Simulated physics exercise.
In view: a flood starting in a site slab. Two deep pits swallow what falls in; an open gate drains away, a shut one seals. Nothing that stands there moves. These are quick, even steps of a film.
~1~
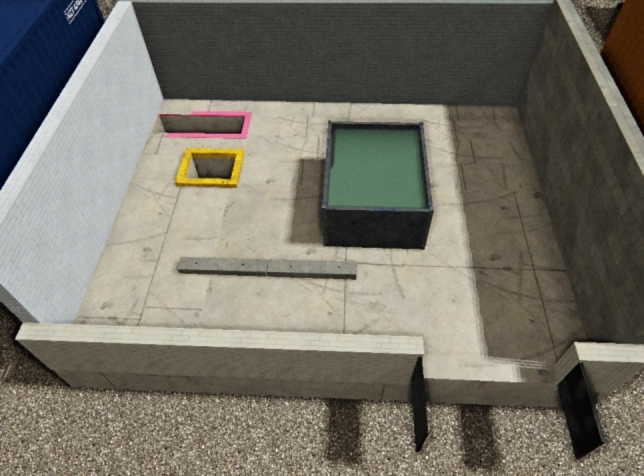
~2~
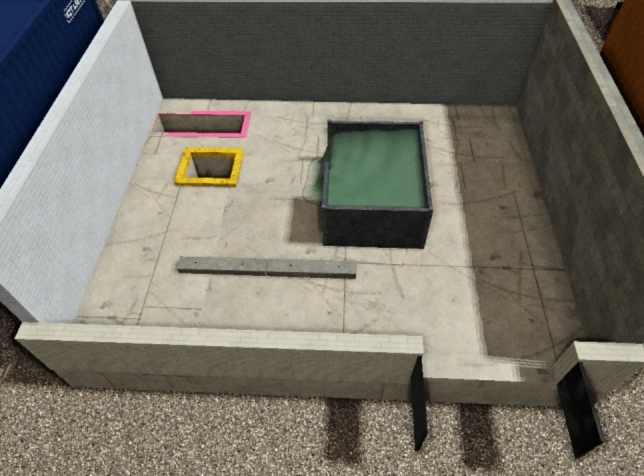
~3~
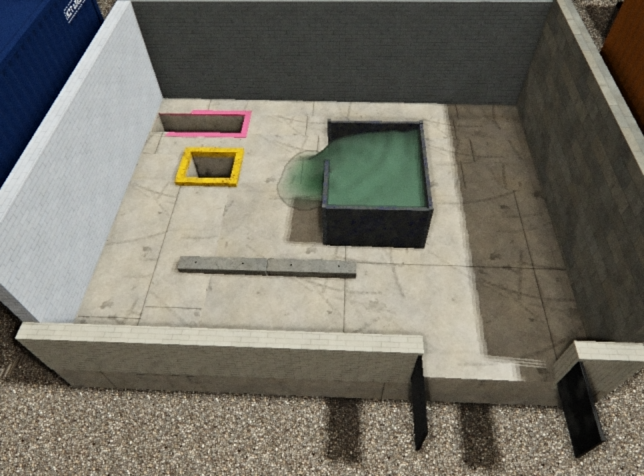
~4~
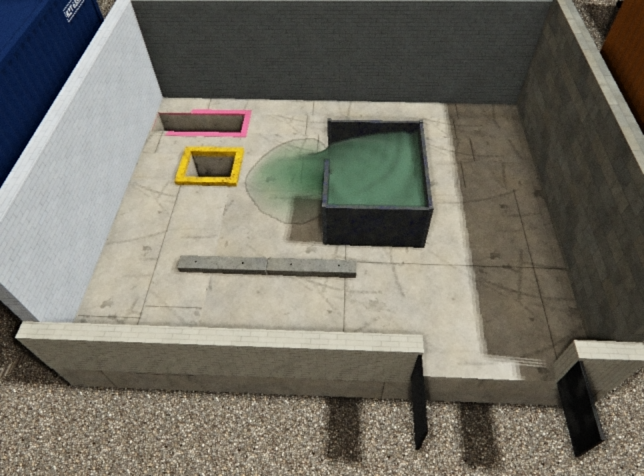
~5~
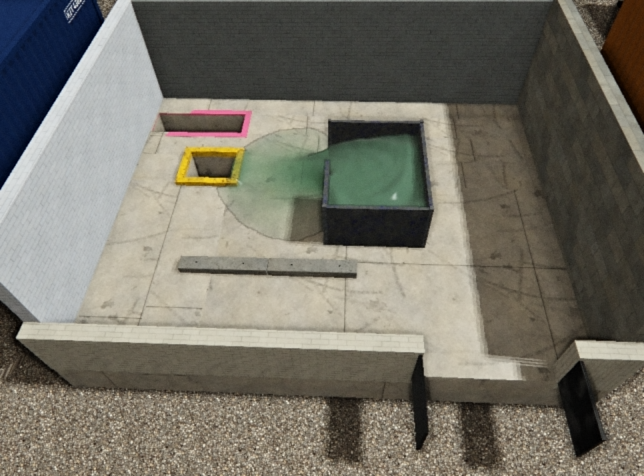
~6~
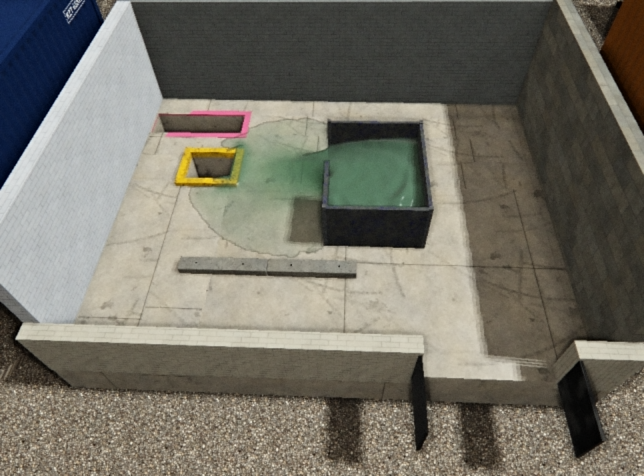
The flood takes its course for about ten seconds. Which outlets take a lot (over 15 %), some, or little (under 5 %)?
In the end: The gate takes not even 5 %; the yellow pit takes above 15 %; the pink pit takes above 15 %.
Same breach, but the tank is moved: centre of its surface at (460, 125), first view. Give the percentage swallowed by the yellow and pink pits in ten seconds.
In per cent: Yellow 6, pink 50.
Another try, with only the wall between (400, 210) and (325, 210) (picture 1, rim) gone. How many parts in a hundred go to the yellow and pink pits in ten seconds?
Roughly, in per cent: Yellow 0, pink 12.
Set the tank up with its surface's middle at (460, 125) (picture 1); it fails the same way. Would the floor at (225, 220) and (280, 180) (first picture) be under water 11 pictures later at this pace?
In turn: Covered, flooded.
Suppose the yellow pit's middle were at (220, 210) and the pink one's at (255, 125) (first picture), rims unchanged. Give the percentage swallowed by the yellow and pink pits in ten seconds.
Roughly, in per cent: Yellow 10, pink 40.
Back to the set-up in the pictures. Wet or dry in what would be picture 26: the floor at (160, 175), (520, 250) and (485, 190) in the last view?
As listed: Wet, dry, free of water.
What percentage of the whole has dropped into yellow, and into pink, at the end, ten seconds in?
In turn 16 and 32 per cent.
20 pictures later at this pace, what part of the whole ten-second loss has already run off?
I make it 60 per cent.
A moment on, water covers 30 % of the floor; the gate 0 %, the yellow pit 6 %, the pink pit 3 %.
Next, water covers 35 % of the floor; the gate 0 %, the yellow pit 11 %, the pink pit 9 %.
Then, water covers 40 % of the floor; the gate 0 %, the yellow pit 15 %, the pink pit 17 %.
Later, water covers 55 % of the floor; the gate 0 %, the yellow pit 17 %, the pink pit 26 %.
In the end, water covers 75 % of the floor; the gate 2 %, the yellow pit 17 %, the pink pit 33 %.
